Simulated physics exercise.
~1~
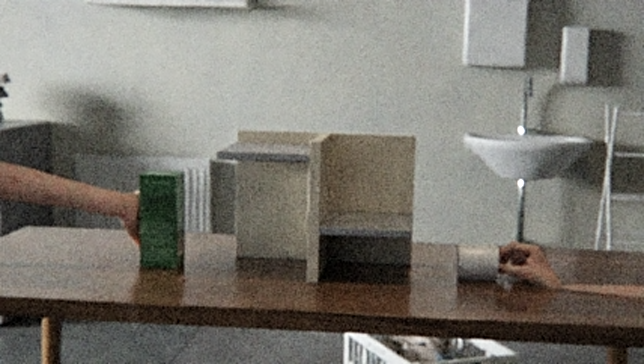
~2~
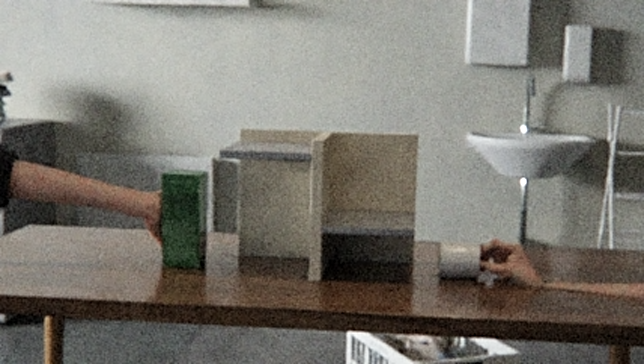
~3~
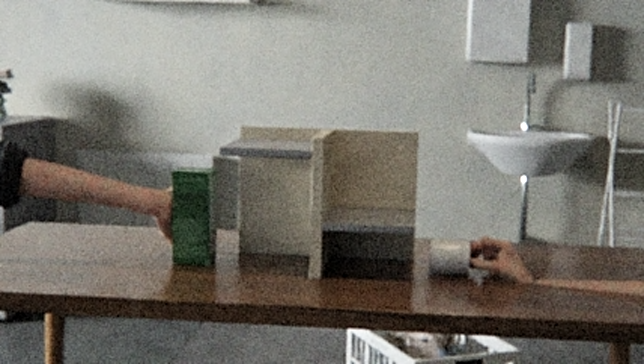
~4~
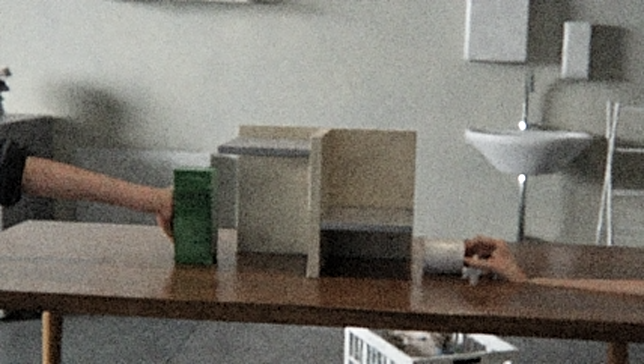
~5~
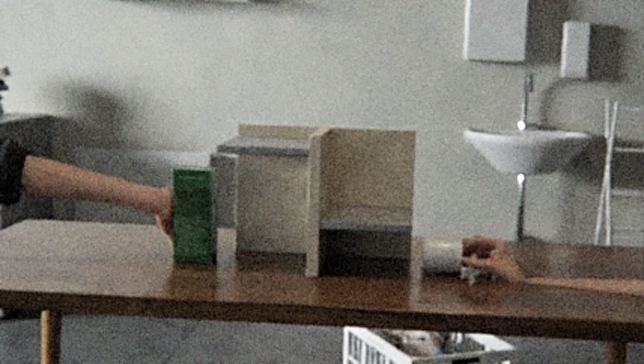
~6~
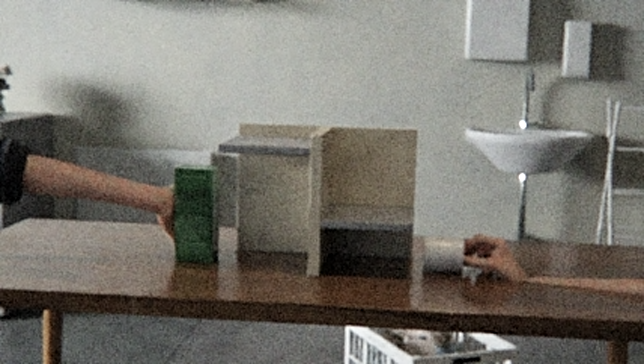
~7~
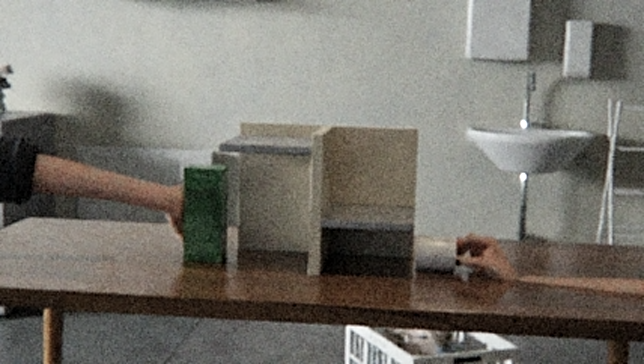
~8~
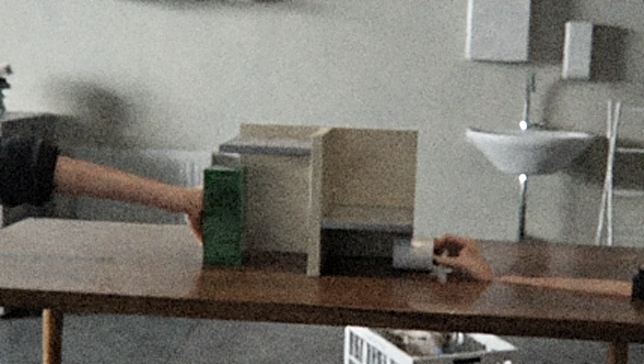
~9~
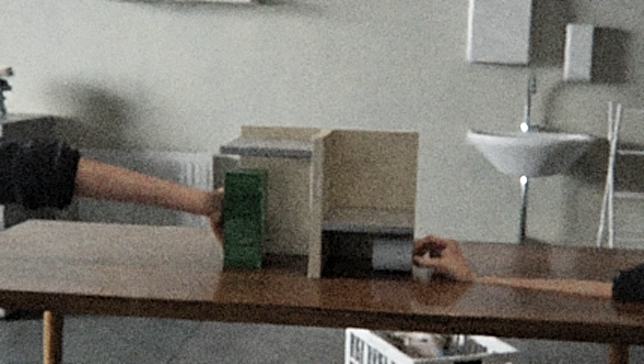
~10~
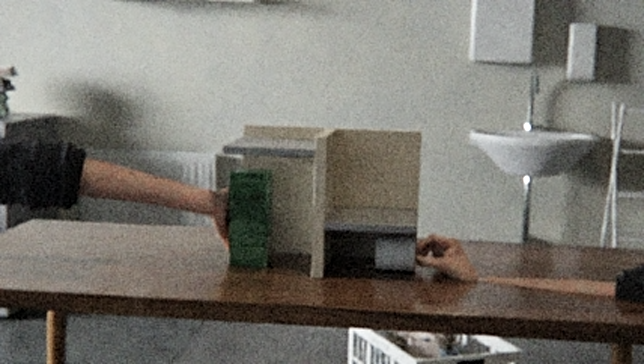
A green carton and a white beaker are pushed by hands into opposite shelf sides.
